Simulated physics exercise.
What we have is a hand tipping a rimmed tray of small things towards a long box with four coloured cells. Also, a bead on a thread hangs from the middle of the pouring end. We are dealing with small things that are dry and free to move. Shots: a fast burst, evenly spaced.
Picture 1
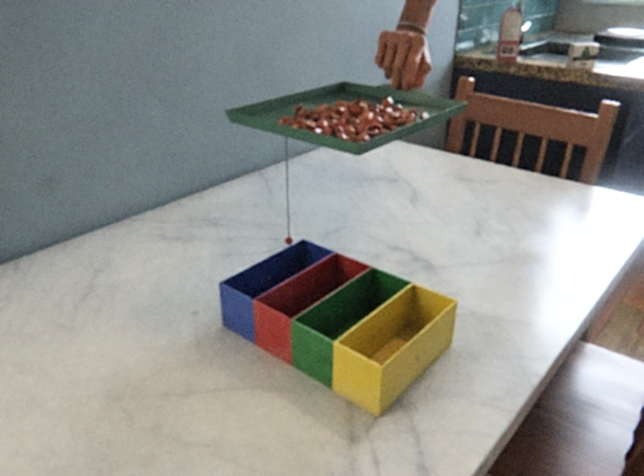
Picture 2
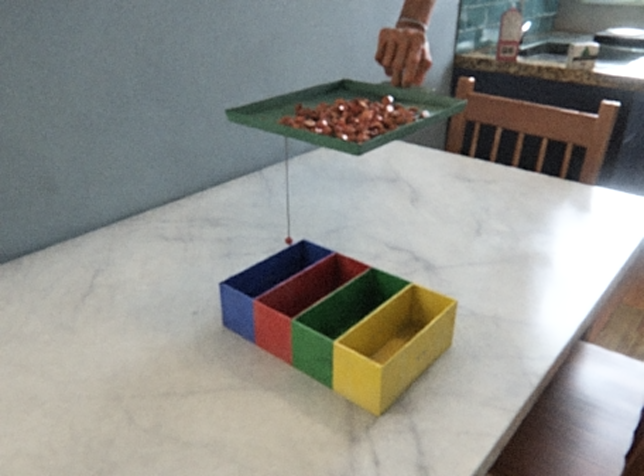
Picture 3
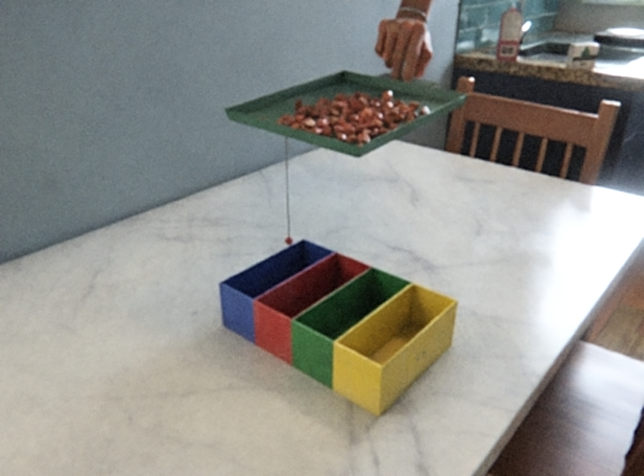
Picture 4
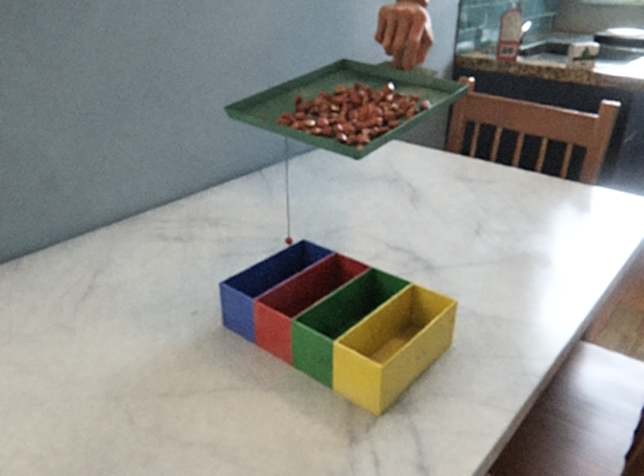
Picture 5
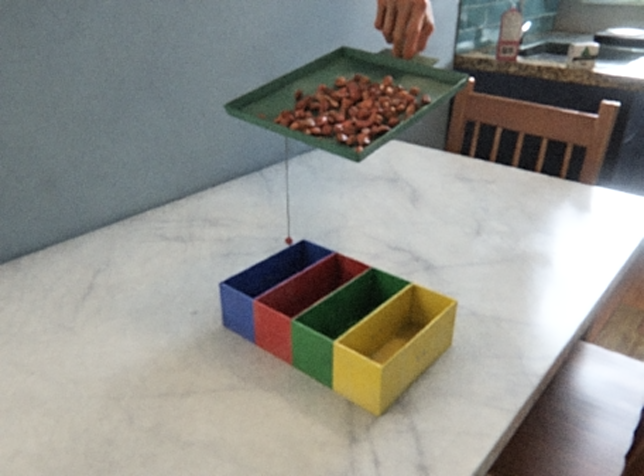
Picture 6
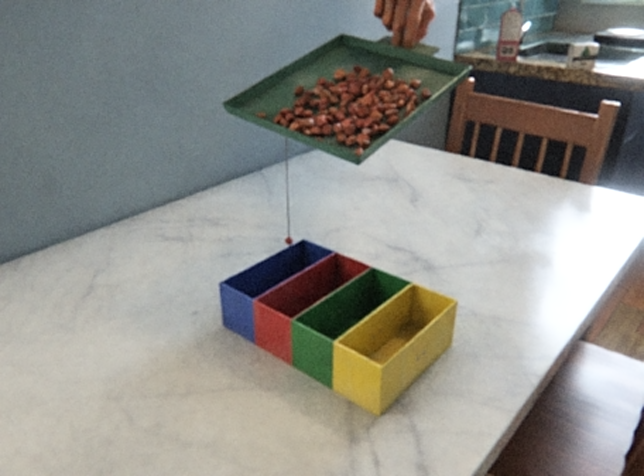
A hand gradually tilts a green tray of reddish-brown bits above four coloured cells.
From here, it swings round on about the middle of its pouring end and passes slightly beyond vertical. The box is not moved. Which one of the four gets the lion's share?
Lion's share: Red.
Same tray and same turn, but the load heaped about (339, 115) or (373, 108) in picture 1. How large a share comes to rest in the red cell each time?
About 60 % and 50 %.
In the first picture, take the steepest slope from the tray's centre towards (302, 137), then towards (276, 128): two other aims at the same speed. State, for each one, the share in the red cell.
30 % and 0 %.
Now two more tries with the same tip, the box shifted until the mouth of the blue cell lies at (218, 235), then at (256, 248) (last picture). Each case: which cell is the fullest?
First: The yellow cell. Second: Green.
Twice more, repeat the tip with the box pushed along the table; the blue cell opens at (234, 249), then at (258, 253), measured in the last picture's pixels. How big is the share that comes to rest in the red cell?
First position: Some 10 %; second position: Some 20 %.
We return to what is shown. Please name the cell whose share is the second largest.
The cell in green.
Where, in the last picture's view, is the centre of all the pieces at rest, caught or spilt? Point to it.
Last view, centre at rest - approx. (312, 326).
Shortly afterwards, tray tipped steeply; the whole lot on the tray.
Next, tray tipped right over; a little on the tray; near a third in the red cell; near a third in the green cell; a little in the blue cell; a little falling or outside the box.
Some moments later, tray tipped past a quarter turn; near half in the red cell; near a third in the green cell; a little in the blue cell; only a few falling or outside the box.
In the end, tray tipped past a quarter turn; near half in the red cell; near a third in the green cell; a little in the blue cell; none at all in the yellow cell; only a few outside the box.
